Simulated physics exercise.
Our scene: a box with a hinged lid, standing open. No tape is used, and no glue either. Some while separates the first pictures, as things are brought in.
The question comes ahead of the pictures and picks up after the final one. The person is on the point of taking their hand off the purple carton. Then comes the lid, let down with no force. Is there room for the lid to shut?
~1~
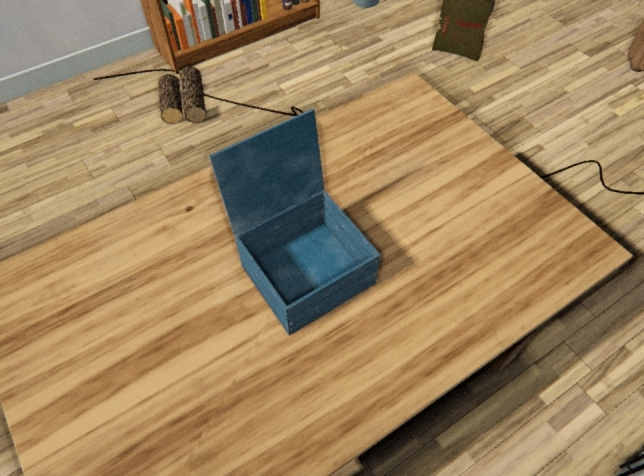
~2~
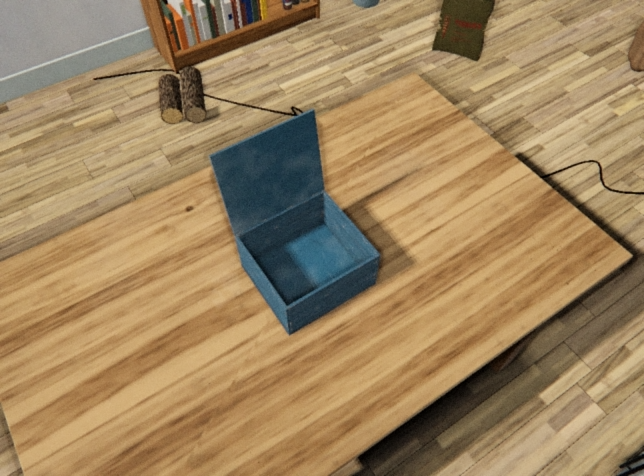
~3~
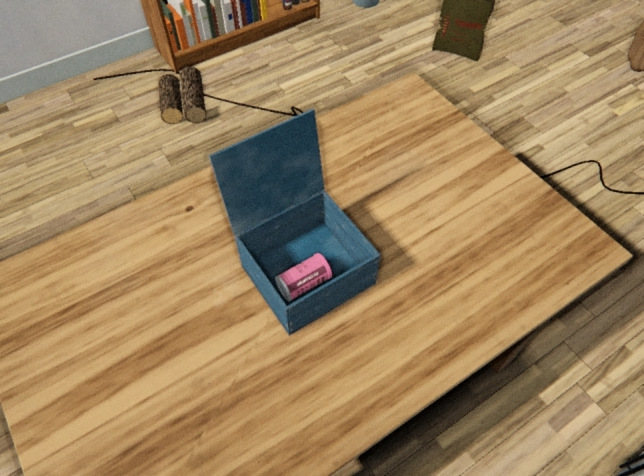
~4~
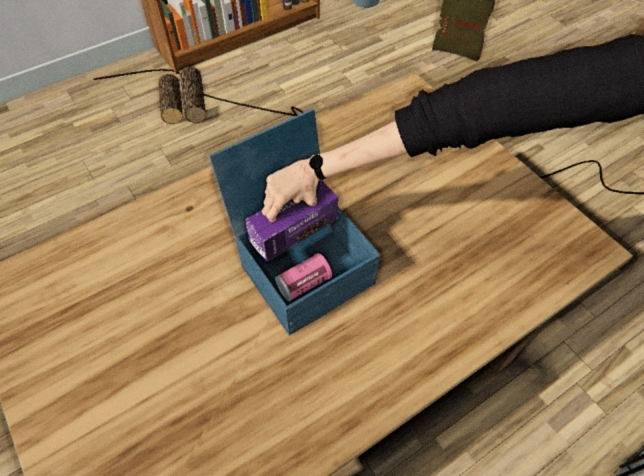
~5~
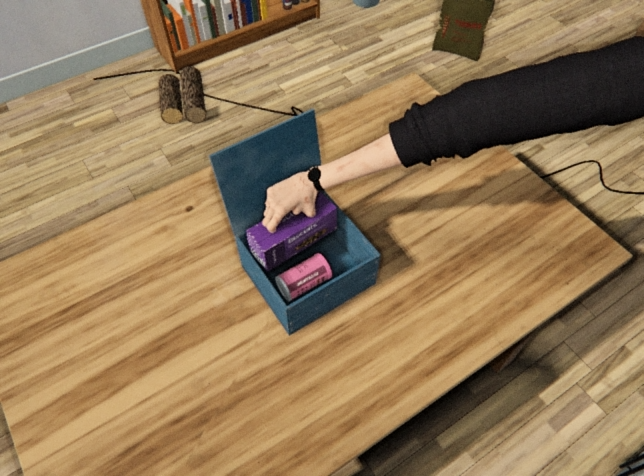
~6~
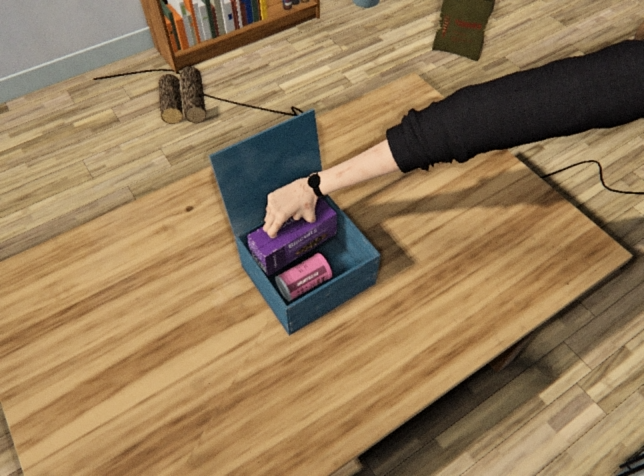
The lid is going to drop into place.
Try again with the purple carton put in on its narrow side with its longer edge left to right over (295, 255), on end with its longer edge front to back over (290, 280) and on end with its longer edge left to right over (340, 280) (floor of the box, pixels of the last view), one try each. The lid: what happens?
Lid: First closed, second open, third open.
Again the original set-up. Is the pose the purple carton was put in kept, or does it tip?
Well, it stays just as set.
Then, 0.90 s after the last picture, lid starting down; purple carton slid a little near (294, 251); pink tin rolled about its own width.
Then, 1.60 s after the last picture, lid 58° above the rim; purple carton slid a little near (294, 251); pink tin rolled about its own width.
Then, 1.90 s after the last picture, lid 18° above the rim; purple carton slid a little near (294, 251); pink tin rolled about its own width.
At rest, lid shut; moved from the start, purple carton and pink tin. Seen from the same camera at the end, purple carton near (294, 251).
